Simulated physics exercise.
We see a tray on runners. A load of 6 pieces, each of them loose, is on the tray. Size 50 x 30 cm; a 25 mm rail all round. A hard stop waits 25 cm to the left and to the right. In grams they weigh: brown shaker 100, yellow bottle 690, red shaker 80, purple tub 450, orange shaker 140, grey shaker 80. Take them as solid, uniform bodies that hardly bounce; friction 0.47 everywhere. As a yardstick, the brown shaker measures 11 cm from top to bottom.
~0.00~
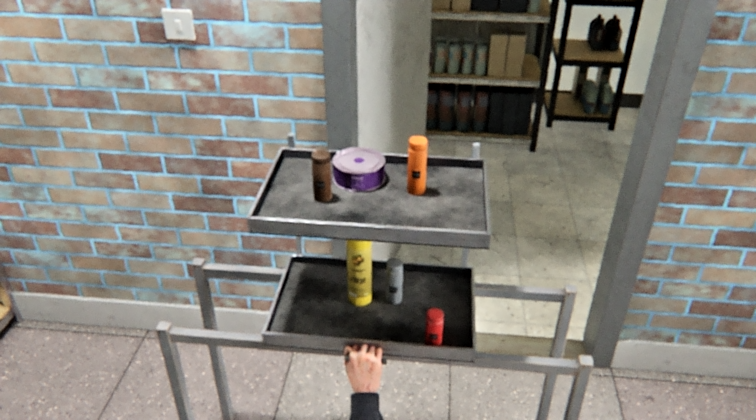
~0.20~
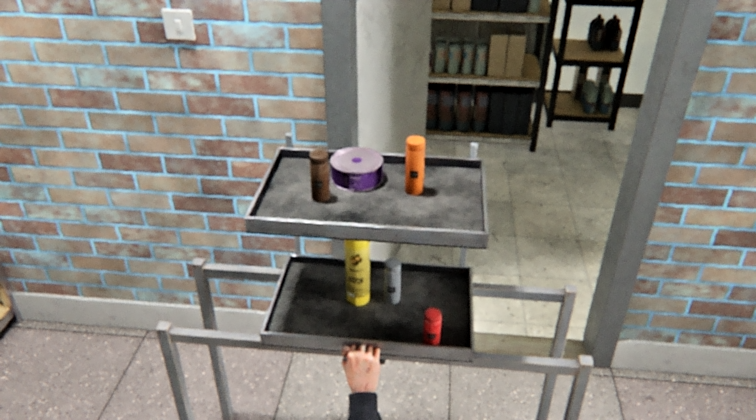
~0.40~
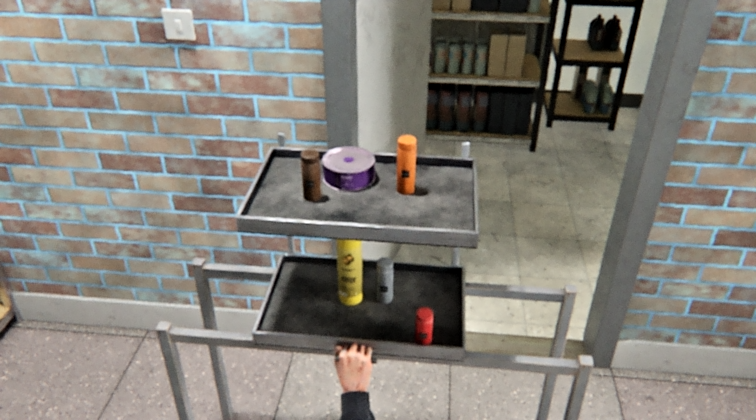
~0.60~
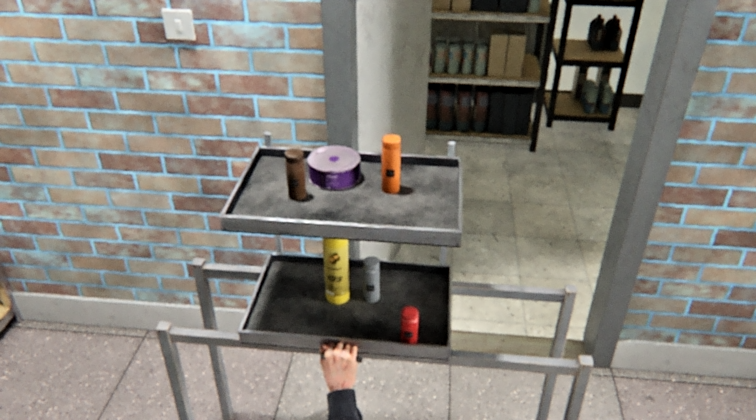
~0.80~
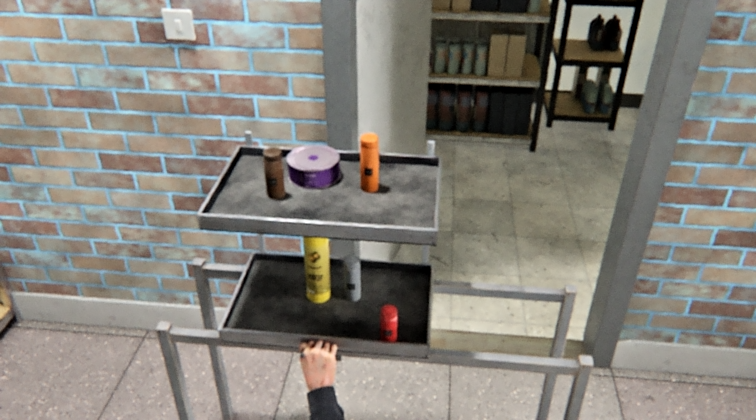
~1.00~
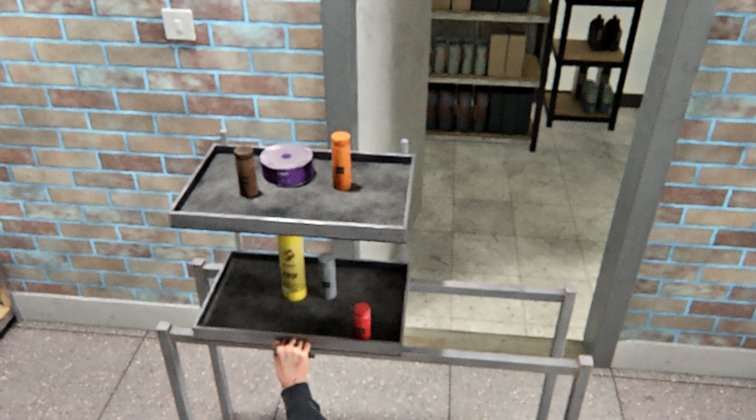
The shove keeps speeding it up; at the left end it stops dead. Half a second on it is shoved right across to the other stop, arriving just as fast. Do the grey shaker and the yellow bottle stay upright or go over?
The grey shaker tips over and the yellow bottle tips over.
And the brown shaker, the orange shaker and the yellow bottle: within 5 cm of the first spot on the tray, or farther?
The brown shaker stays put; the orange shaker ends elsewhere; the yellow bottle gets shifted.
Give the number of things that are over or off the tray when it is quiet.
3 of them.
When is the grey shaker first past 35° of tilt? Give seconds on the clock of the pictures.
Near 1.5 s.
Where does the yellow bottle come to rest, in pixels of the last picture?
Around (401, 285).
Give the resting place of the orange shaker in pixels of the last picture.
Around (493, 228).
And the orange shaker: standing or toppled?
The orange shaker topples.
Around 1.70 s, tray 25 cm left; yellow bottle at 52° to upright near (218, 257); grey shaker at 50° to upright near (276, 273); orange shaker at 69° to upright.
Around 2.80 s, tray 14 cm left; yellow bottle on its side near (247, 275); grey shaker on its side near (320, 269); orange shaker on its side.
Finally (5.8 s), on their side or leaning hard on the tray, yellow bottle, orange shaker and grey shaker; the other 3 still in place (within 5 cm). In the last view, grey shaker near (468, 278), yellow bottle near (401, 285).
